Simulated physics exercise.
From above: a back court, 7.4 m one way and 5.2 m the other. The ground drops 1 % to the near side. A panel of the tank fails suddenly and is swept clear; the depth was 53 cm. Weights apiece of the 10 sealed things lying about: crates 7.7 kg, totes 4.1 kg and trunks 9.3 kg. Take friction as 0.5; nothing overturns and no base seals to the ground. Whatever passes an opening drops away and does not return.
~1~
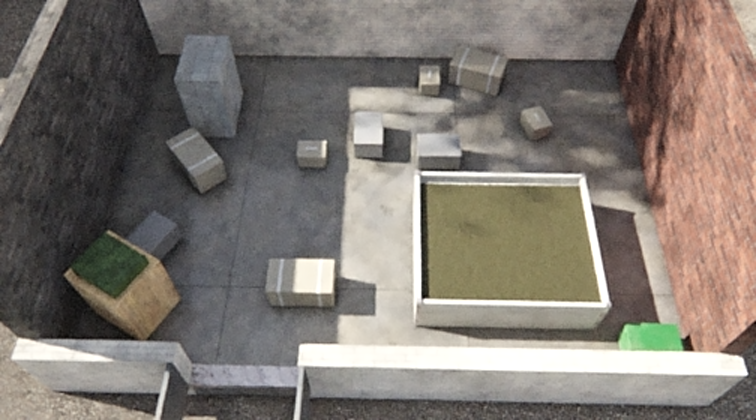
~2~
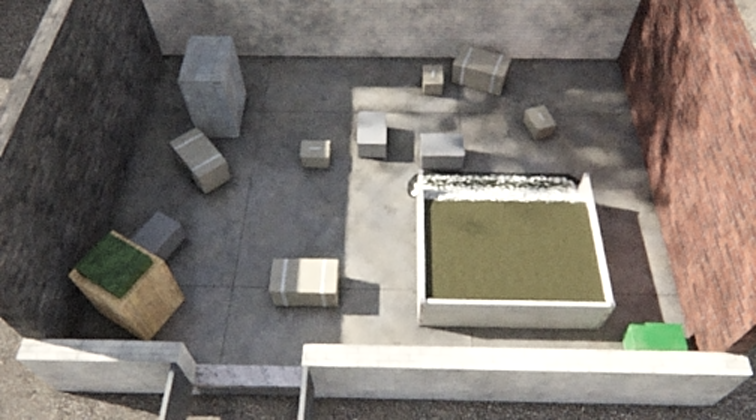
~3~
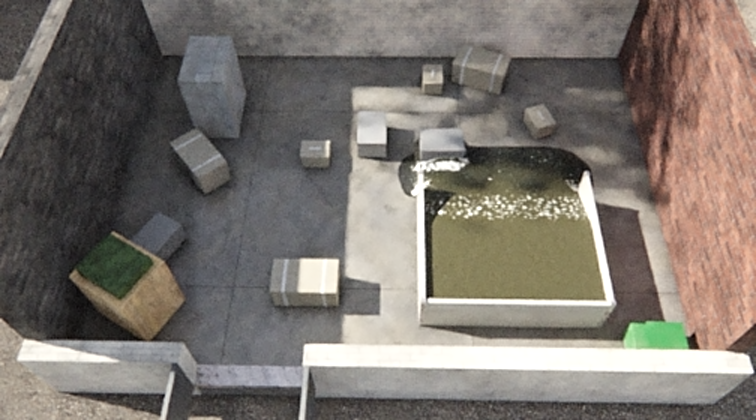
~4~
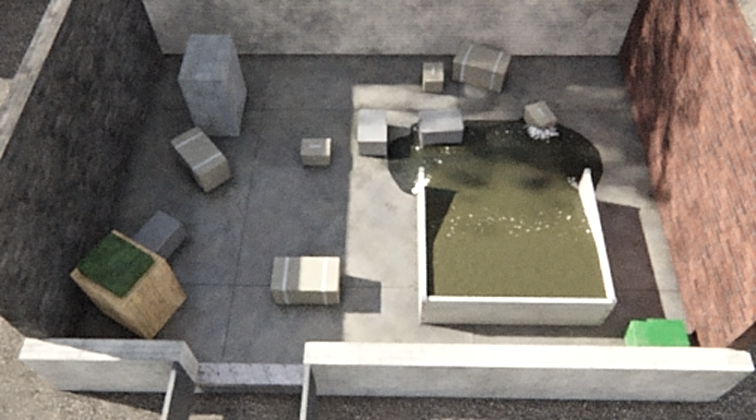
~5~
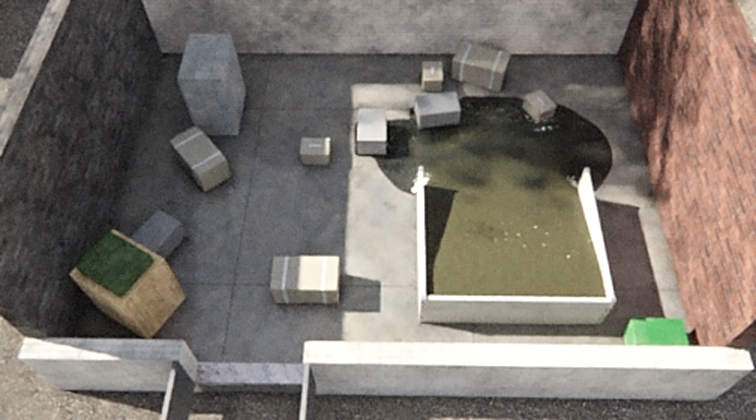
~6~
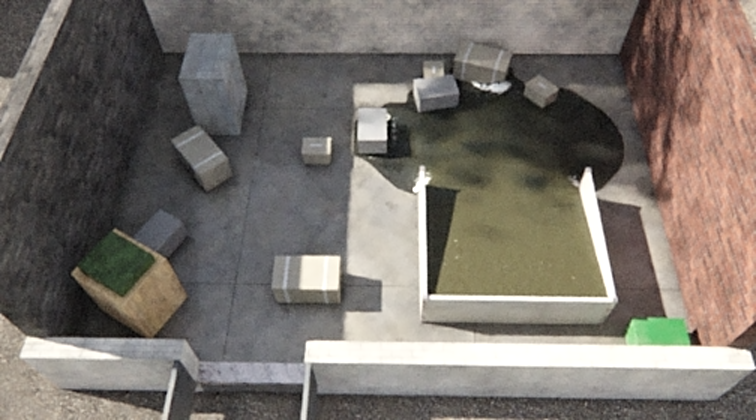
A large white-walled tank of murky olive water stands right of centre in a walled grey courtyard, seen from high above, with a brick wall at right. Pale boxes lie scattered about, a tall grey block and a grass-topped wooden crate at left, a green crate at lower right. The tank's far side gives way, and water foams out and spreads backward, pushing a grey box toward the back wall.
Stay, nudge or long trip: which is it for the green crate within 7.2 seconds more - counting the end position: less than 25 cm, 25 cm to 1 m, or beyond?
Green crate ends far away.
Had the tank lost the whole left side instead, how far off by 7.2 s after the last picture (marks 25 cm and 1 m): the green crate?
In that case the green crate barely shifts.
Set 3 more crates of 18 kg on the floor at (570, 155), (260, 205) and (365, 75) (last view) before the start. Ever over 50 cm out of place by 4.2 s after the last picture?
In turn: Over, less, past it.
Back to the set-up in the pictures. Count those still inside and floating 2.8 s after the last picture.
At that moment 4.
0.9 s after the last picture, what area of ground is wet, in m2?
Roughly 16 m2.
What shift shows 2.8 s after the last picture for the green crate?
About 0 cm.
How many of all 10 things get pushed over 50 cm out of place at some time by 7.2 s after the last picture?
10 of them.
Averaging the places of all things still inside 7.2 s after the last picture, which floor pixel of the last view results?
Around (291, 269).
Then, 0.9 s after the last picture the green crate is near (661, 334), 0.0 m from its start, aground; 0 of 10 are out; 4 afloat.
Then, 2.8 s after the last picture the green crate is near (661, 334), 0.0 m from its start, aground; 0 of 10 are out; 4 afloat.
Then, 4.8 s after the last picture the green crate is near (664, 335), 0.1 m from its start, afloat; 0 of 10 are out; 6 afloat.
Then, 7.2 s after the last picture the green crate is near (471, 327), 2.2 m from its start, afloat; 0 of 10 are out; 10 afloat.
